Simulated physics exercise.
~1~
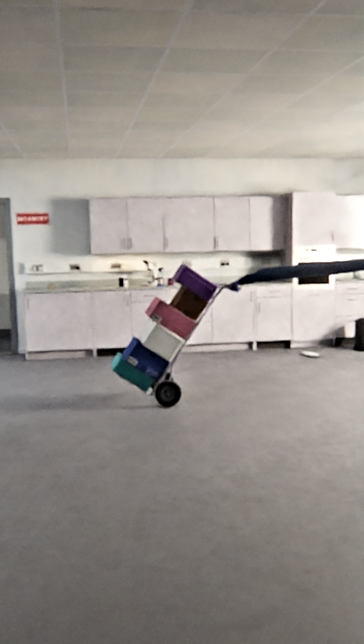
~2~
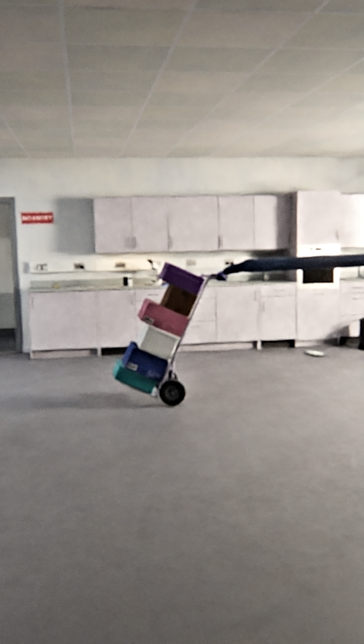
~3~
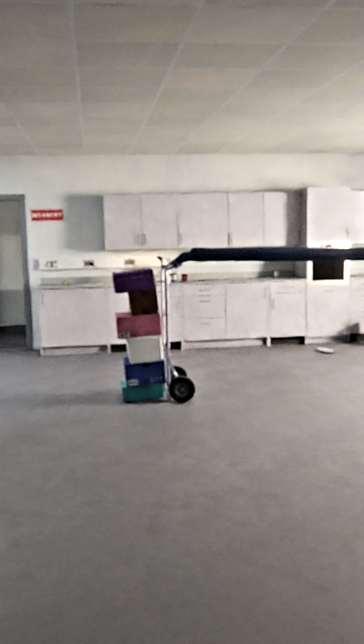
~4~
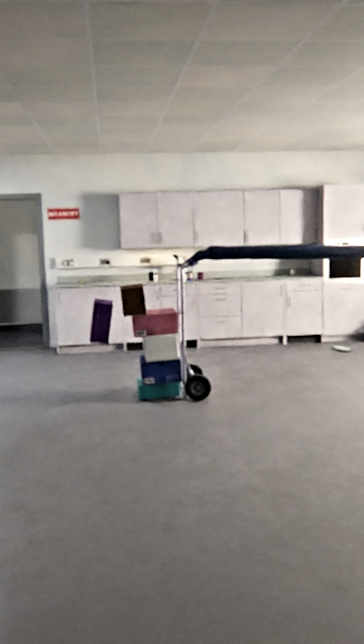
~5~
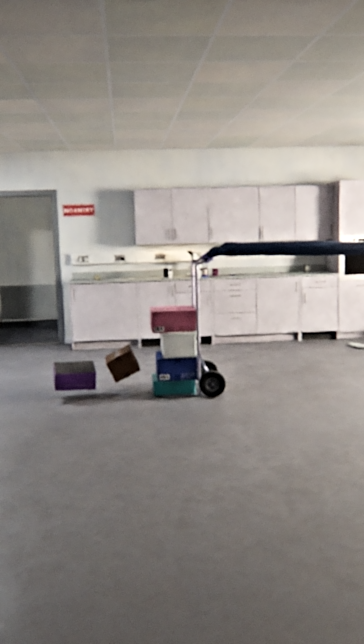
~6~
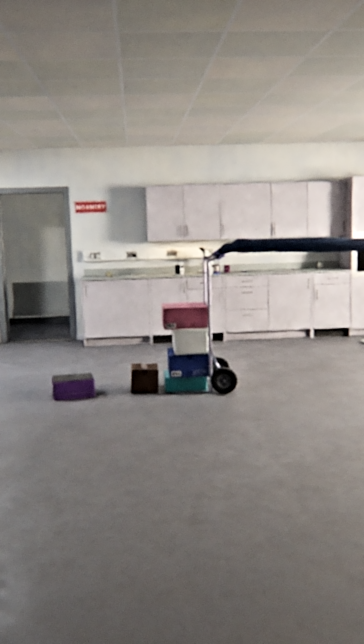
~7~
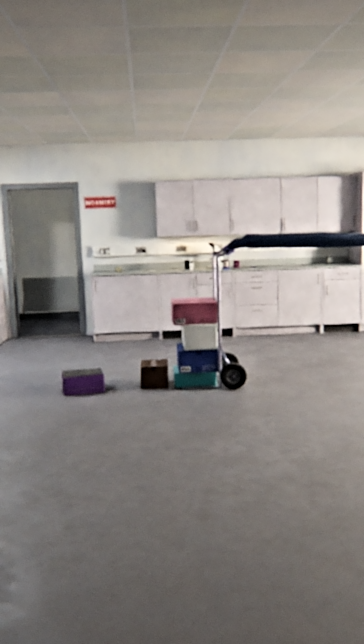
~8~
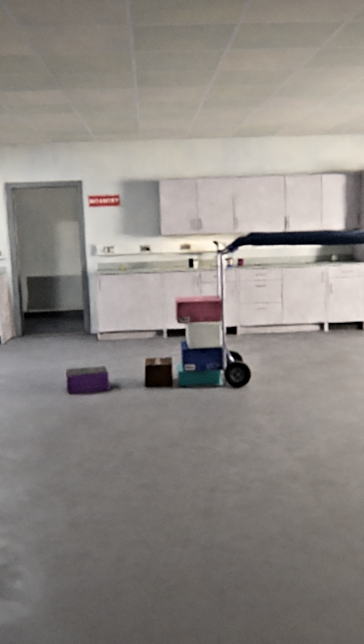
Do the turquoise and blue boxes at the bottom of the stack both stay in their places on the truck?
Yes, the turquoise box and the blue box both stay put at the bottom of the stack once the truck is standing upright.
A sack truck stacked with six colourful boxes was swung upright by a long dark arm, and the purple and brown ones on top toppled off to the left. Both ended up resting on the floor while the other four stayed stacked on the truck.
